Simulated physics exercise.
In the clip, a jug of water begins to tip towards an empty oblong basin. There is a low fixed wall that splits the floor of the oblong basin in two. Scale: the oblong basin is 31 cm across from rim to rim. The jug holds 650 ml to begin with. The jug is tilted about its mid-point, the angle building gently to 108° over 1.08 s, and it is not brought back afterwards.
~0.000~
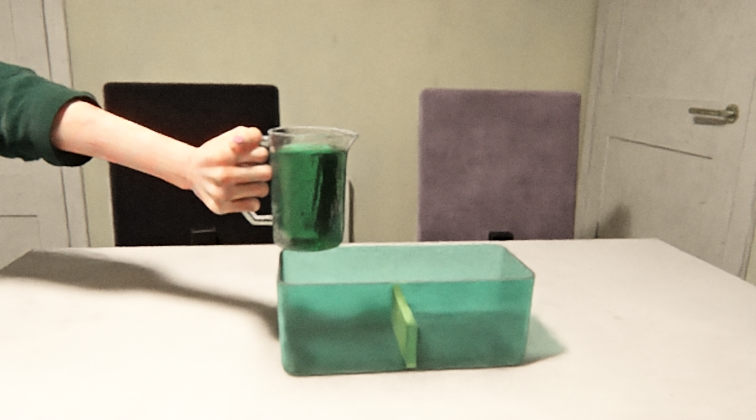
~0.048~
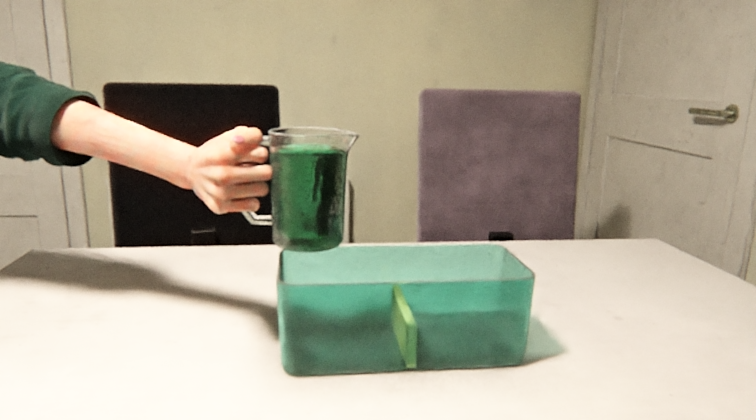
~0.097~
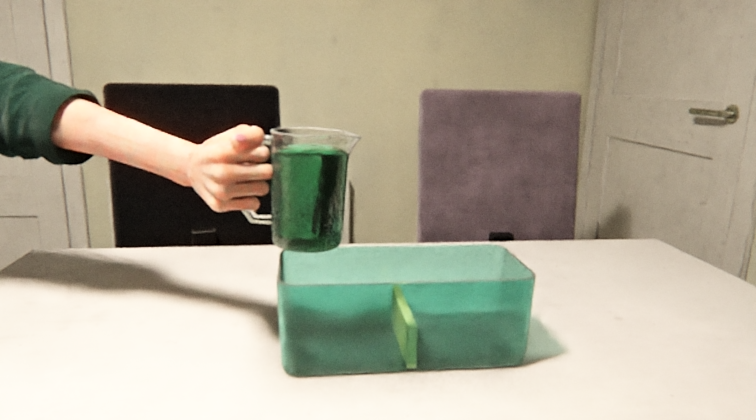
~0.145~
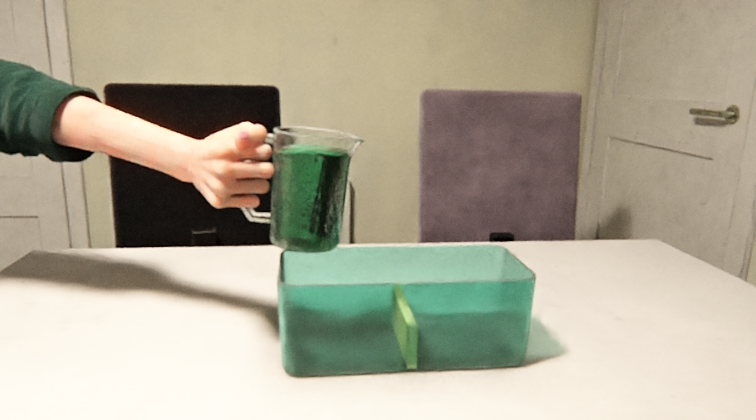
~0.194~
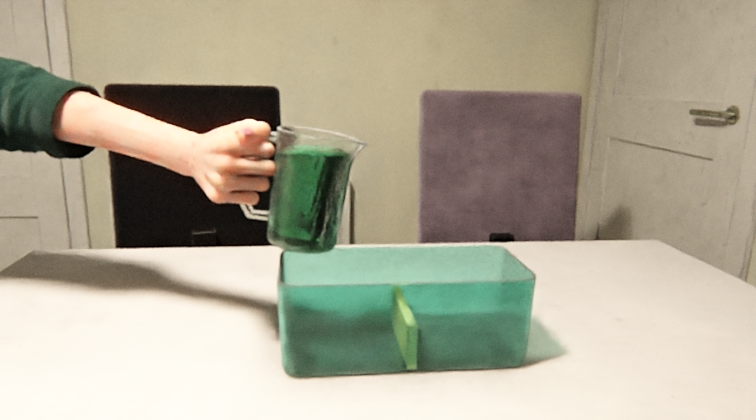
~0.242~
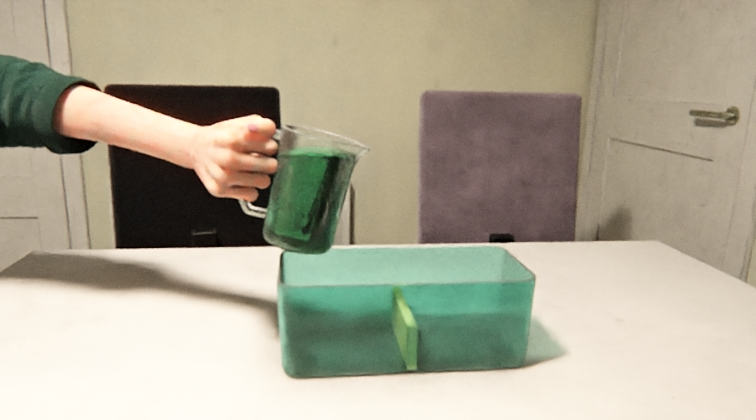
A hand and forearm in a dark green sleeve reach in from the left over a pale table, seen from the front by a still camera. They hold a clear jug of green liquid above a see-through teal oblong basin with a light green divider, with a black chair, a purple chair and a white door behind. The jug leans gently to the right, its liquid shifting inside.
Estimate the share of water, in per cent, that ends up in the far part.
About 61 per cent.
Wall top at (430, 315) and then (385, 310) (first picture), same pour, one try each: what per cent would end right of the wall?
10 % and 90 %.
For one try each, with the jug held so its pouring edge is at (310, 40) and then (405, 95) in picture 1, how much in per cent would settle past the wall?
Some 15 and 95 per cent, in that order.
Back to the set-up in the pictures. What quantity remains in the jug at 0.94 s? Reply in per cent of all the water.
Around 34 in a hundred is still there.
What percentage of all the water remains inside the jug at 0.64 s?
Close to 84 in a hundred.
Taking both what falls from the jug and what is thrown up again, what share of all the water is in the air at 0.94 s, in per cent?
Near 14 percent.
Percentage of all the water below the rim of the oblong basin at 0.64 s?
Near 4 in a hundred.
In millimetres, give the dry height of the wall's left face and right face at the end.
Close to 42 mm left and close to 34 mm right.
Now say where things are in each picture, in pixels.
It leans 0°; its right rim is at (359, 133); the water meets the walls at (272, 148) and (346, 149); the oblong basin's rim runs from (279, 266) to (518, 261); the wall's top is at (404, 306), in the first picture.
It leans 1°; its right rim is at (359, 134); the water meets the walls at (272, 148) and (346, 149), in the second picture.
It leans 2°; its right rim is at (361, 136); the water meets the walls at (274, 148) and (346, 150), in the third picture.
It leans 5°; its right rim is at (364, 139); the water meets the walls at (276, 149) and (349, 151), in the fourth picture.
It leans 8°; its right rim is at (367, 143); the water meets the walls at (278, 151) and (351, 151), in the fifth picture.
It leans 13°; its right rim is at (370, 148); the water meets the walls at (280, 154) and (357, 153), in the sixth picture.
By 0.64 s the tilt is 70° and 85 per cent is still to pour, 0 is left of the wall and 4 right of it.
By 0.94 s the tilt is 103° and 34 per cent is still to pour, 10 is left of the wall and 43 right of it.
By 1.25 s the tilt is 108° and 2 per cent is still to pour, 34 is left of the wall and 61 right of it.
By 1.58 s the tilt is 108° and 0 per cent is still to pour, 38 is left of the wall and 61 right of it.
At rest 38 per cent lies left of the wall, 61 right of it and 0 outside.
